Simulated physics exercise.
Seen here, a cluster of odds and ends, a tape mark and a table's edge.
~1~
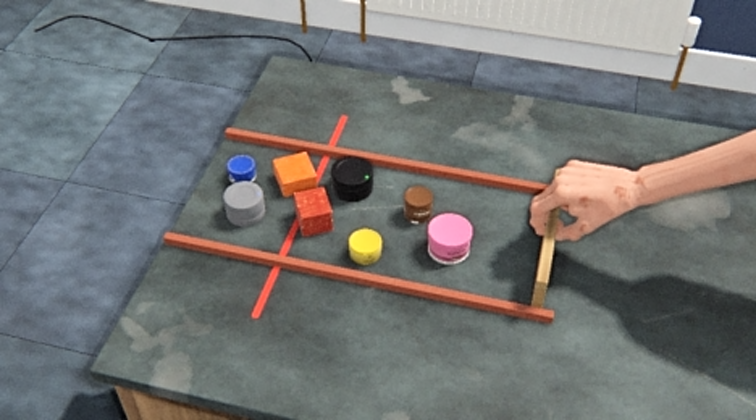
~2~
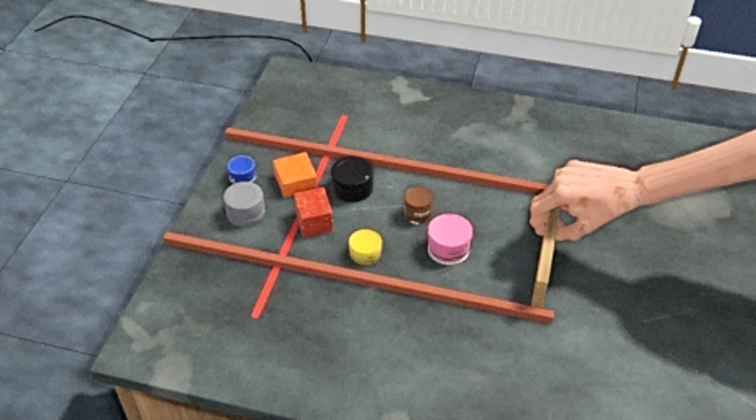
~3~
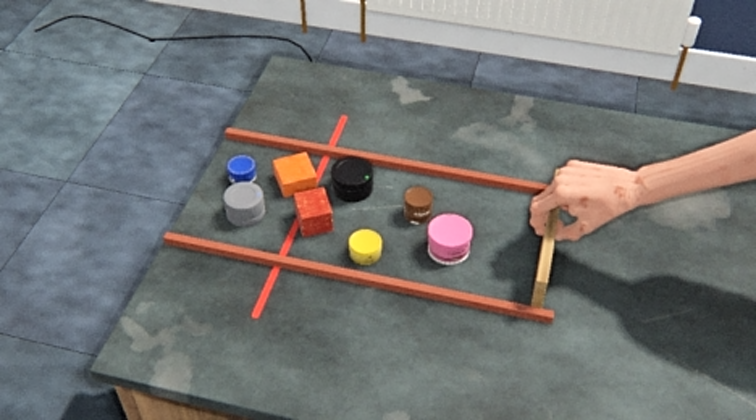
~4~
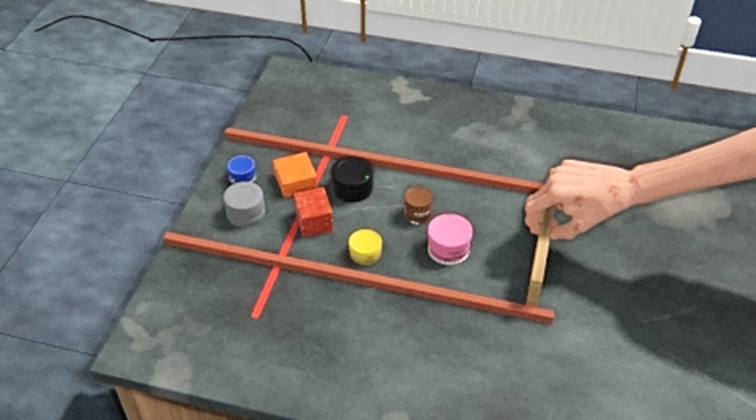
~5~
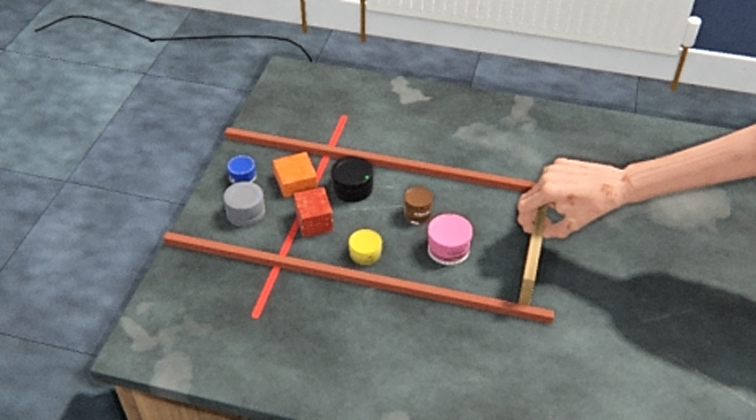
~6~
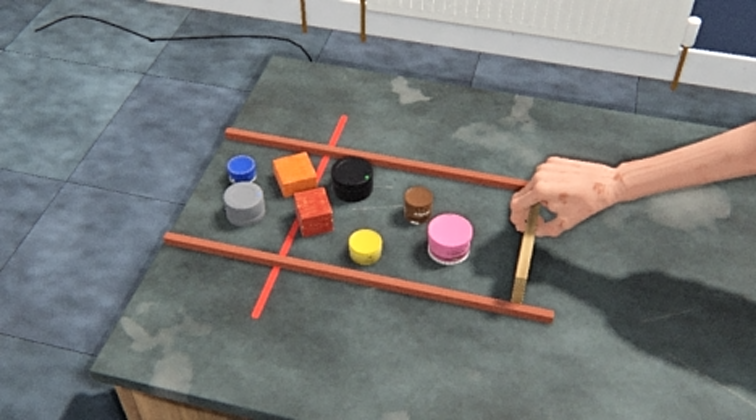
On a dark tabletop between two reddish rails, a hand slides a wooden bar slightly left while small pots and blocks stay still.
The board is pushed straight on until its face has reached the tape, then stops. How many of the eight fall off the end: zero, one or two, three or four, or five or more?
The number that fall off is zero.
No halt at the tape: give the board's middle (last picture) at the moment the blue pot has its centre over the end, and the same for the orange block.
Its middle is around (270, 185) and around (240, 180).
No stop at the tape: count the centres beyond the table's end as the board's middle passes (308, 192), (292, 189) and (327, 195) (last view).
Place by place, 0, 0 and 0.
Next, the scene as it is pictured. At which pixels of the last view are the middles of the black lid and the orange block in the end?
The black lid stops around (300, 161); the orange block around (264, 174).
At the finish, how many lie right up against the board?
That makes 4.
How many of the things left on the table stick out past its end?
Overhanging: 0.
A little later, none off yet; blue pot at rest near (242, 171); grey lid at rest near (245, 204); orange block at rest near (295, 175).
When it is over, the number that fall off is zero.
